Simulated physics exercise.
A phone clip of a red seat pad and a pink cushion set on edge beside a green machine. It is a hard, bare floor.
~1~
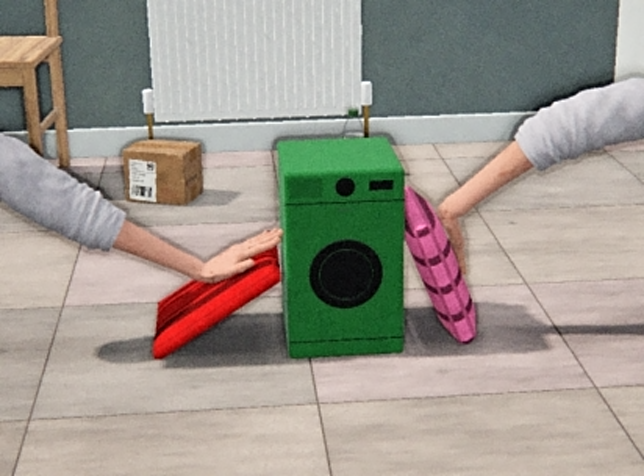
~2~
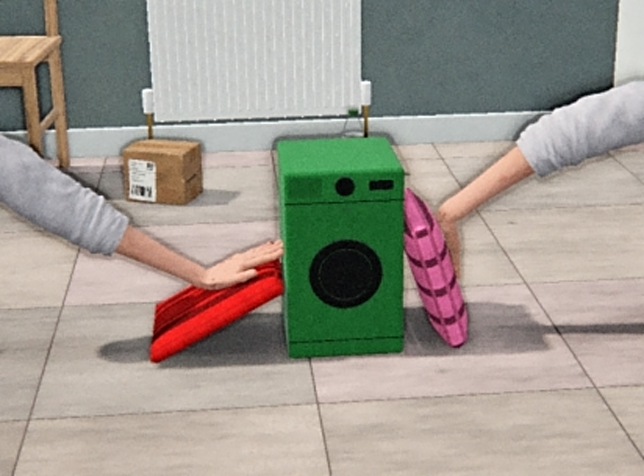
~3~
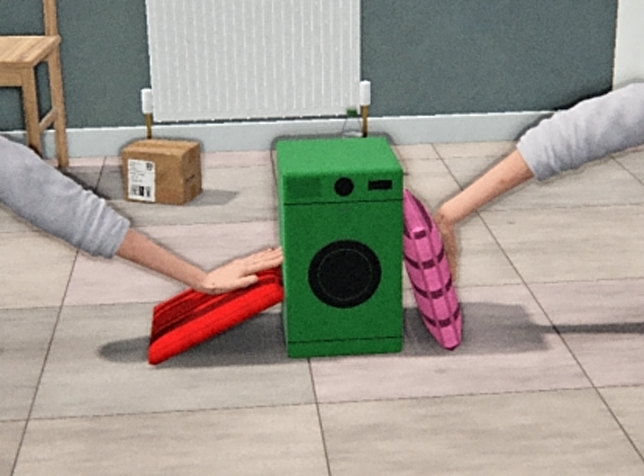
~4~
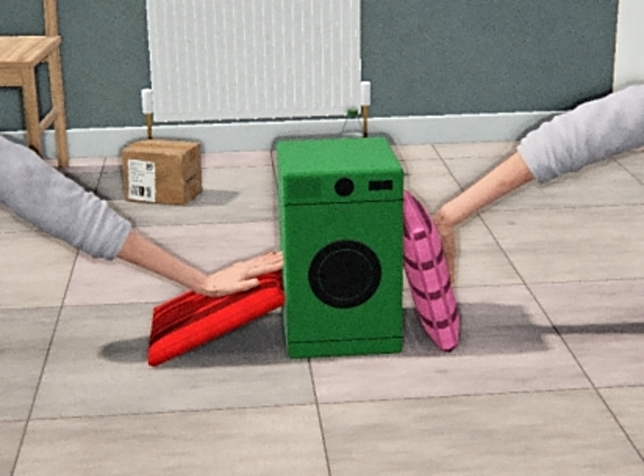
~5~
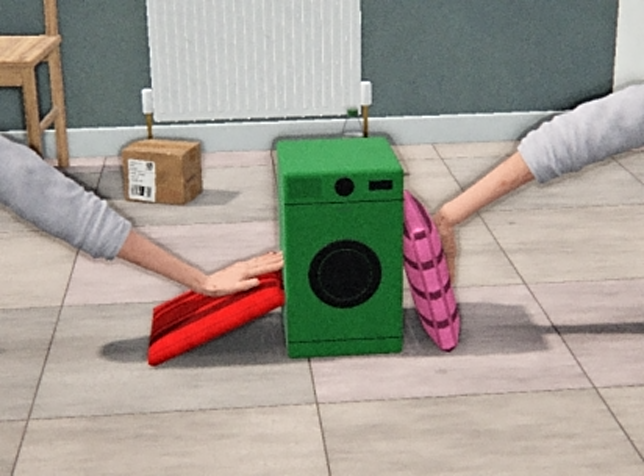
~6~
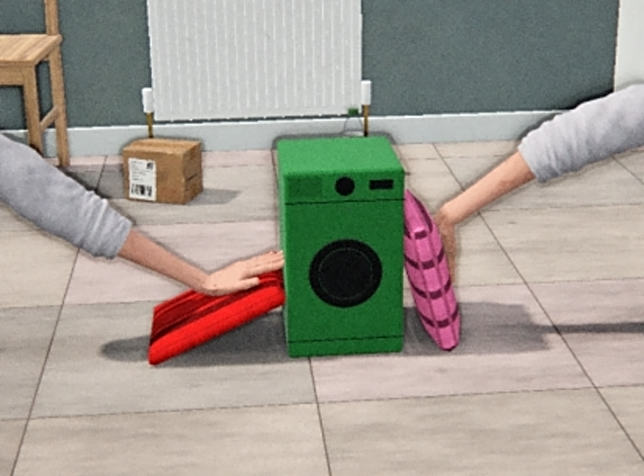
We see two hands touching a red seat pad and a pink cushion on either side of a green machine; the pad slips slightly lower and the cushion shifts slightly more upright, then both stay nearly still.
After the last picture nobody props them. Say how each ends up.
In the end the red seat pad slips and lies down, the pink cushion holds its lean.
Then, 0.18 s after the last picture, seat pad slipping down near (212, 319); cushion leaning near (424, 268).
Then, 0.34 s after the last picture, seat pad flat on the floor near (210, 328); cushion leaning near (424, 268).
At rest, seat pad flat on the floor near (211, 329); cushion leaning near (424, 268). The red seat pad slumps to the floor and the pink cushion remains propped up.
